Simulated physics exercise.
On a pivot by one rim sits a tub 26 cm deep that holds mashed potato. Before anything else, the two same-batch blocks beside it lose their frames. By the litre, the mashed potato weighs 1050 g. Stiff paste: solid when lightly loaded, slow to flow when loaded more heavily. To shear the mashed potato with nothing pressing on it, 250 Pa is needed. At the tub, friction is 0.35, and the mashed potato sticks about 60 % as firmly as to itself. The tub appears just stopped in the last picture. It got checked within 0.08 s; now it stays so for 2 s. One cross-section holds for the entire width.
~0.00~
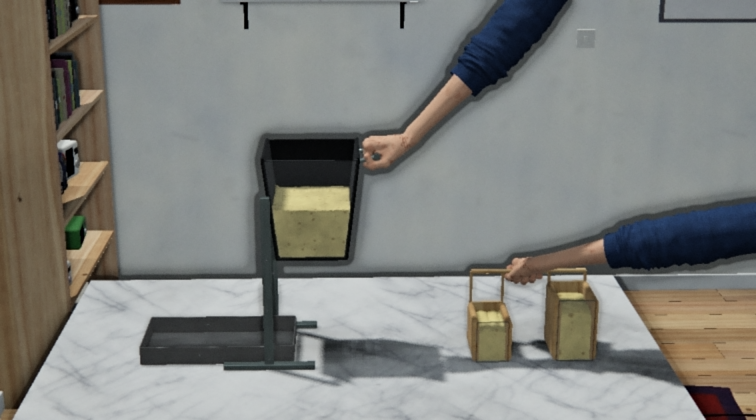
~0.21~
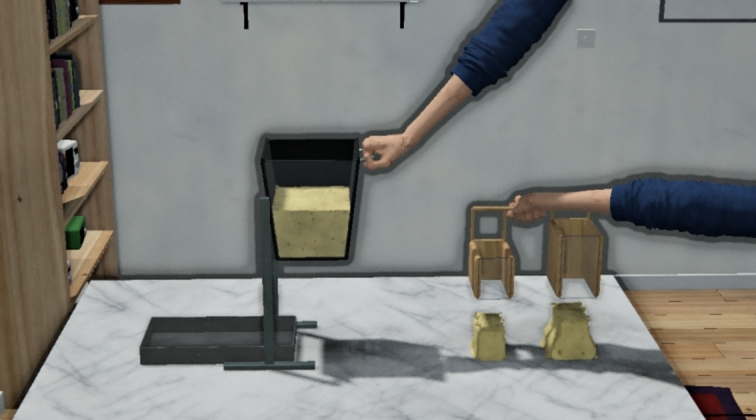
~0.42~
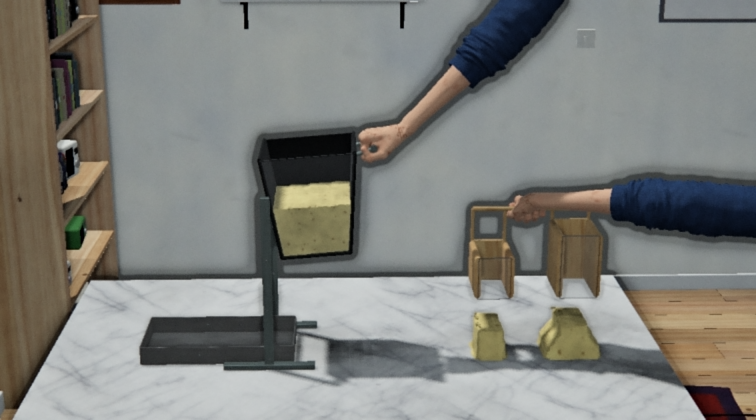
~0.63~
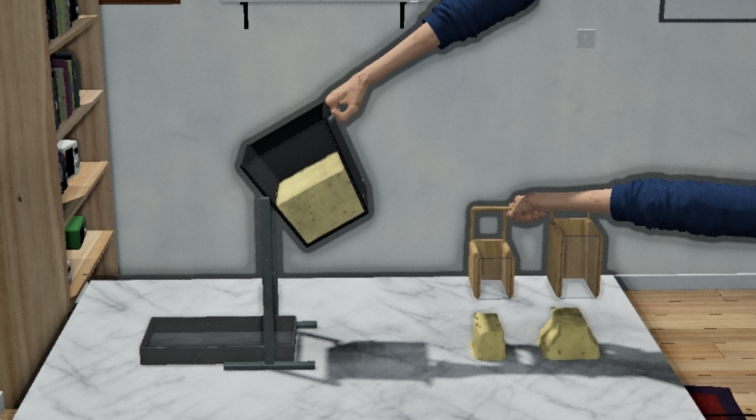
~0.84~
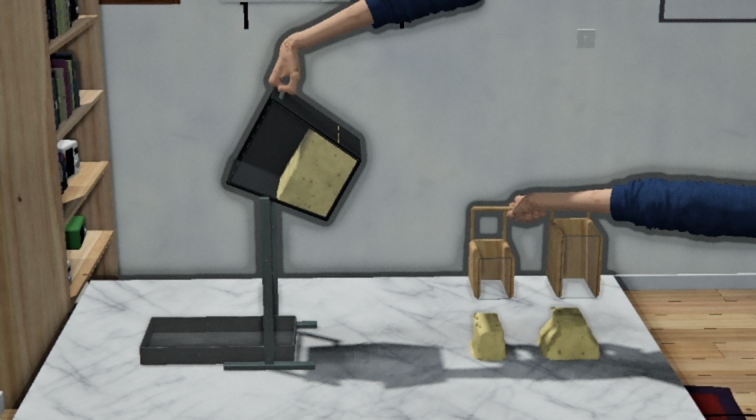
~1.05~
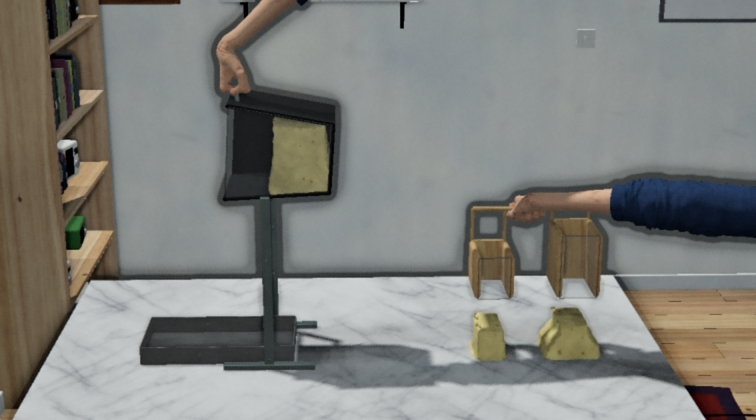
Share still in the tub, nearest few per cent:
98 %.
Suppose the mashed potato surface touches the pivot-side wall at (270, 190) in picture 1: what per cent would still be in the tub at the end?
I'd say close to 65 % stays in the tub.
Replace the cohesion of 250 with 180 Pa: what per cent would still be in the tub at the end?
It would be close to 75 percent.
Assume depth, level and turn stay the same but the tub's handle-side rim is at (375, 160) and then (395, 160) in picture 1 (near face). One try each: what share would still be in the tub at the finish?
Remaining, try 1: Approx. 70 %; try 2: Approx. 55 %.
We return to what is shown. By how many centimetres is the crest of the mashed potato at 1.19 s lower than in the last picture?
About 4 cm.
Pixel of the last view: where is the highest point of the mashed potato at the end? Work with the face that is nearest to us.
Highest point: Approx. (277, 155).
By 1.19 s, the tub is at 86 degrees and holds 100 %.
By 1.36 s, the tub is at 86 degrees and holds 99 %.
By 1.53 s, the tub is at 86 degrees and holds 98 %.
By 1.70 s, the tub is at 86 degrees and holds 98 %.
By 3.05 s, at the end, the tub is at 86 degrees and holds 98 %.
